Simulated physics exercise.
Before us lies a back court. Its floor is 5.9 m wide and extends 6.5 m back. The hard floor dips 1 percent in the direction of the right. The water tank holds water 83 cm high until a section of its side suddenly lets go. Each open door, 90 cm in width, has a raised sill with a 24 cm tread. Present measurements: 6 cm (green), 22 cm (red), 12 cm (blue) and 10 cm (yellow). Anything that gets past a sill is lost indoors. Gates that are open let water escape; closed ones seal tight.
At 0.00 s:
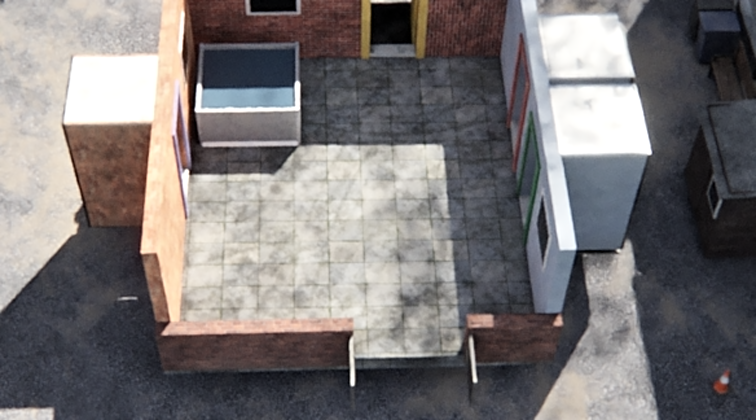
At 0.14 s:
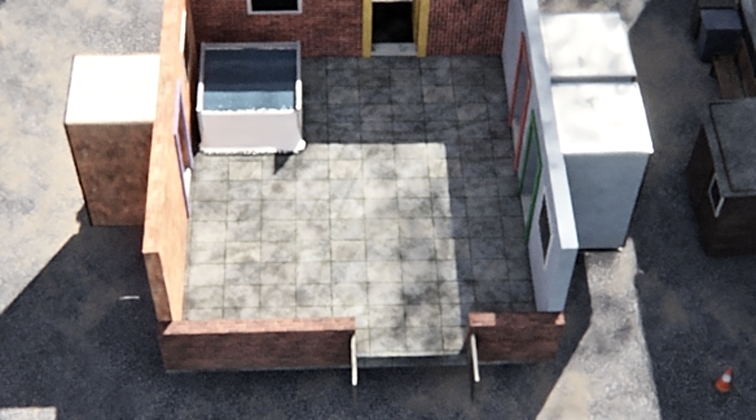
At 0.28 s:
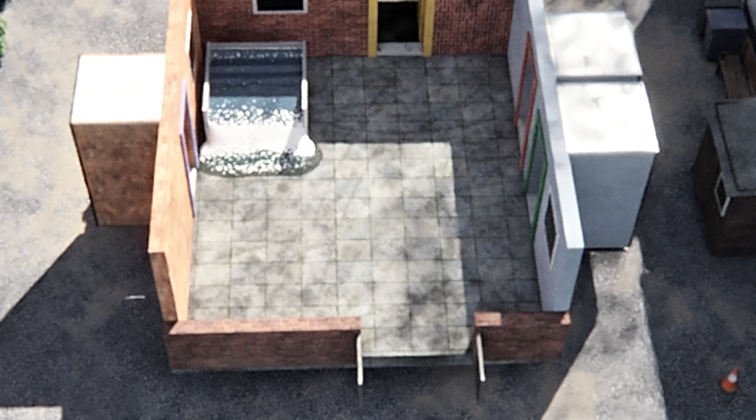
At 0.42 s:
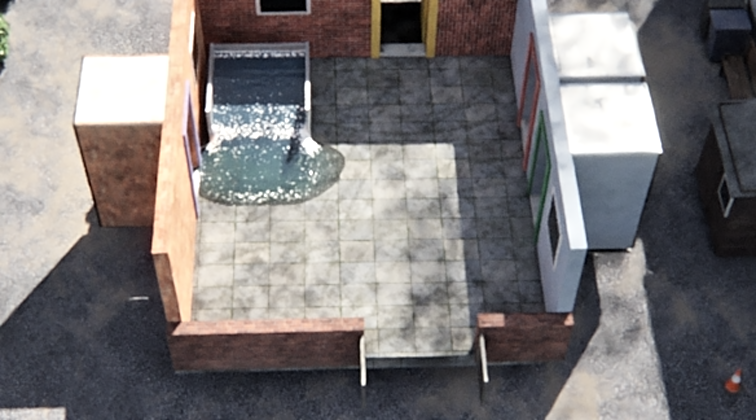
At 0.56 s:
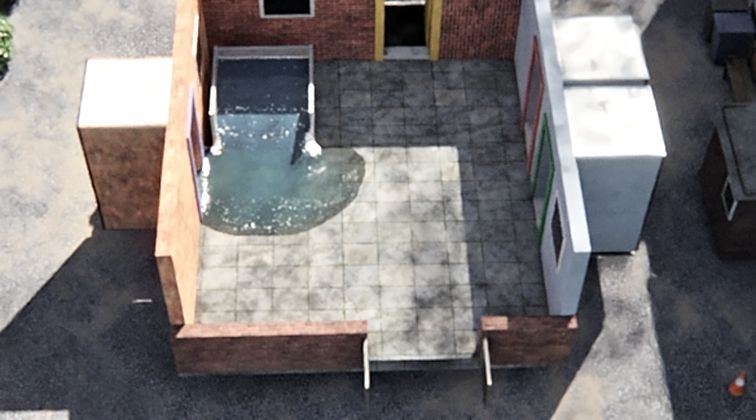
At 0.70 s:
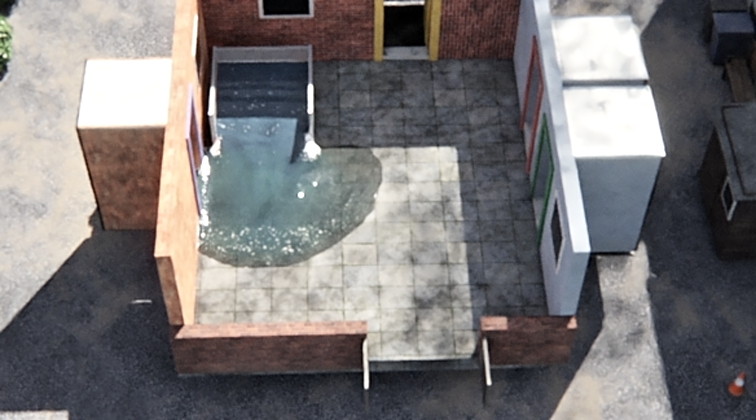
Water sat still in a tank at the back left of a walled courtyard, then poured out through its front and spread forward and to the right across the paved floor in a widening pool.
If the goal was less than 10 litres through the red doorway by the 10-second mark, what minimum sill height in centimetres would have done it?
A sill of about 5.5 cm would have done it.
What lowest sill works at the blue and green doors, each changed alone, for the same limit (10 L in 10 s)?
Close to 17 cm (blue) and close to 11.5 cm (green).
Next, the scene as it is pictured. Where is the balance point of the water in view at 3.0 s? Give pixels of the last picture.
About (297, 257).
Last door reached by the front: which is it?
Final door: Yellow.
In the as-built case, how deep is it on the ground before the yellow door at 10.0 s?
A ruler would read roughly 8.0 cm.
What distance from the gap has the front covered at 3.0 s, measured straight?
Around 6.4 m from the gap.
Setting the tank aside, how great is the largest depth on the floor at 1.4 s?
Max depth: Near 46 cm.
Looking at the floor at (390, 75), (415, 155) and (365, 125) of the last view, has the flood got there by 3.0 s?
First bone-dry, second bone-dry, third bone-dry.
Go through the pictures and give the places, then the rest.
In the first frame, still water, 83 cm deep, in the water tank at (249, 80); the red door at (518, 110) is dry.
In the second frame, the gap is at (251, 129), the front 0.3 m out at (209, 153); the back of the water tank holds 83 cm.
In the third frame, water pours out at (257, 131) and has run 0.8 m, to (217, 174); about 13 cm deep outside, 78 cm at the back.
In the fourth frame, the front is at (222, 201), 1.4 m from the gap at (260, 134); 3.0 m2 of floor is wet, 71 cm left at the back.
In the fifth frame, the front is at (231, 231), 2.0 m from the gap at (264, 137); 4.8 m2 of floor is wet, 69 cm left at the back.
In the sixth frame, the front is at (236, 262), 2.6 m from the gap at (263, 138); 6.9 m2 of floor is wet, 61 cm left at the back; the red door at (532, 112), 4.8 m from the gap, is still 2.9 m from the nearest water.
After 1.4 s water covers 40 % of the floor, deepest (46 cm) near (214, 350); it has not reached the red door.
After 3.0 s water covers 55 % of the floor, deepest (28 cm) near (203, 351); it has not reached the red door.
After 10.0 s water covers 95 % of the floor, deepest (13 cm) near (513, 99); 7 cm at the red door, 0 litres in over its 22 cm sill.
At the red door as built, the water arrived by 5.2 s and peaked near 9 cm at 7.2 s.
With a sill of 5 cm, 14 litres would have come in within the 10 s; with 6.5 cm, 5 litres. So under 10 litres takes about 5.5 cm.
